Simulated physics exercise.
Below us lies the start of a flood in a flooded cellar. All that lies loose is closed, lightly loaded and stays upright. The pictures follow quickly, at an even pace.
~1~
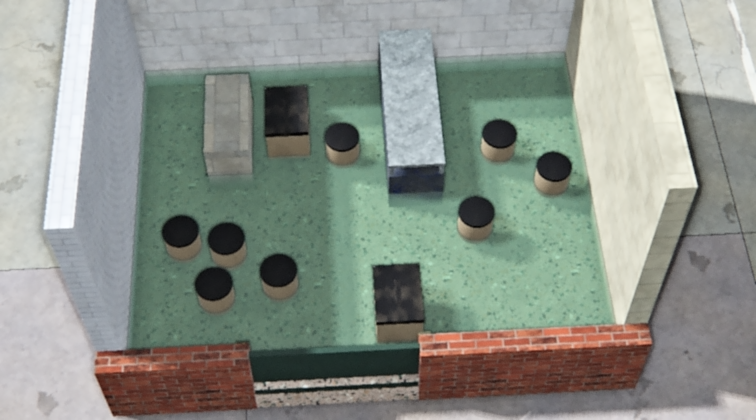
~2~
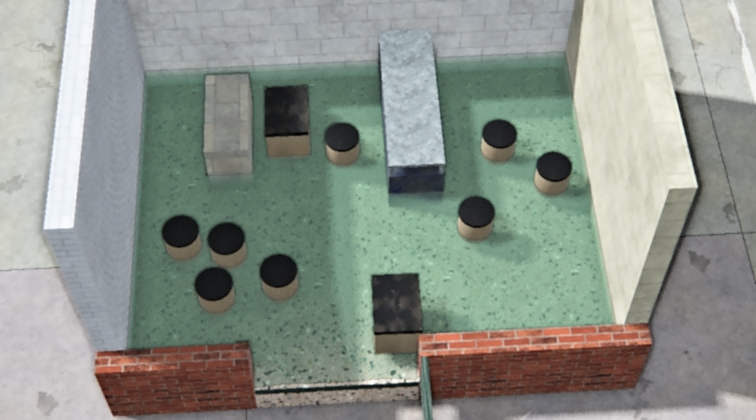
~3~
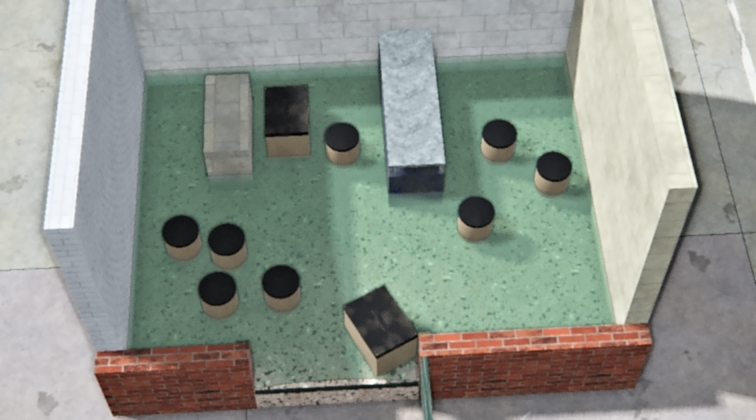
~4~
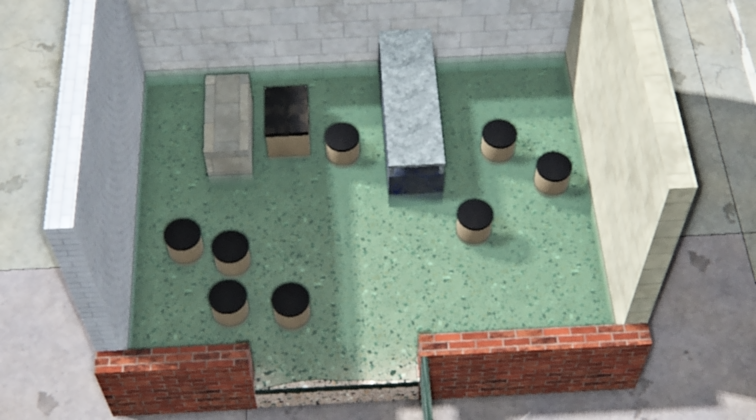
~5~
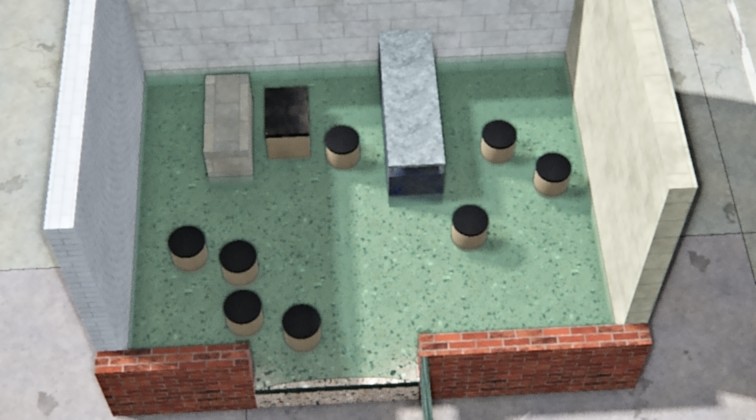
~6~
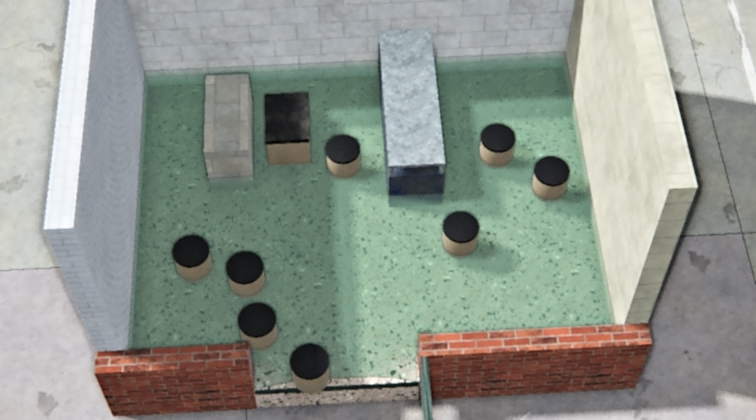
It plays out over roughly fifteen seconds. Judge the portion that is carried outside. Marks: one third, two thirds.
It is at least two thirds.
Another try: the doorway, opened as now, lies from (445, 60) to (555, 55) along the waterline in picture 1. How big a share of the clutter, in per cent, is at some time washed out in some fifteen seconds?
Some 50 per cent.
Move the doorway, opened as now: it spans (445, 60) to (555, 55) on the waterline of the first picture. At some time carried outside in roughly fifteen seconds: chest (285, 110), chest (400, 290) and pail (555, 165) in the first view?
As listed: Stays, washed out, gone.
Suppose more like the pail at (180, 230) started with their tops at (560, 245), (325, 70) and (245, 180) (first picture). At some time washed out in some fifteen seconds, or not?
One after the other: Washed out, kept in, carried outside.
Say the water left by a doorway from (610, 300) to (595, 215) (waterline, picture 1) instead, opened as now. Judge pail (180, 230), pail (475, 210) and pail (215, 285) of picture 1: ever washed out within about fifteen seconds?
As listed: No, carried outside, still in.
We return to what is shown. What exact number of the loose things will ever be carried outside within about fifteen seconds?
The number is 9.
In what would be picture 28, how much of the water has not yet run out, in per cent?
Close to 50 %.
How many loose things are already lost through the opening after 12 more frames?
That makes 5.
A moment on, 3 of 10 are out; 7 afloat.
Next, 5 of 10 are out; 5 afloat.
Later, 6 of 10 are out; 4 afloat.
In the end, 9 of 10 are out; 1 afloat.
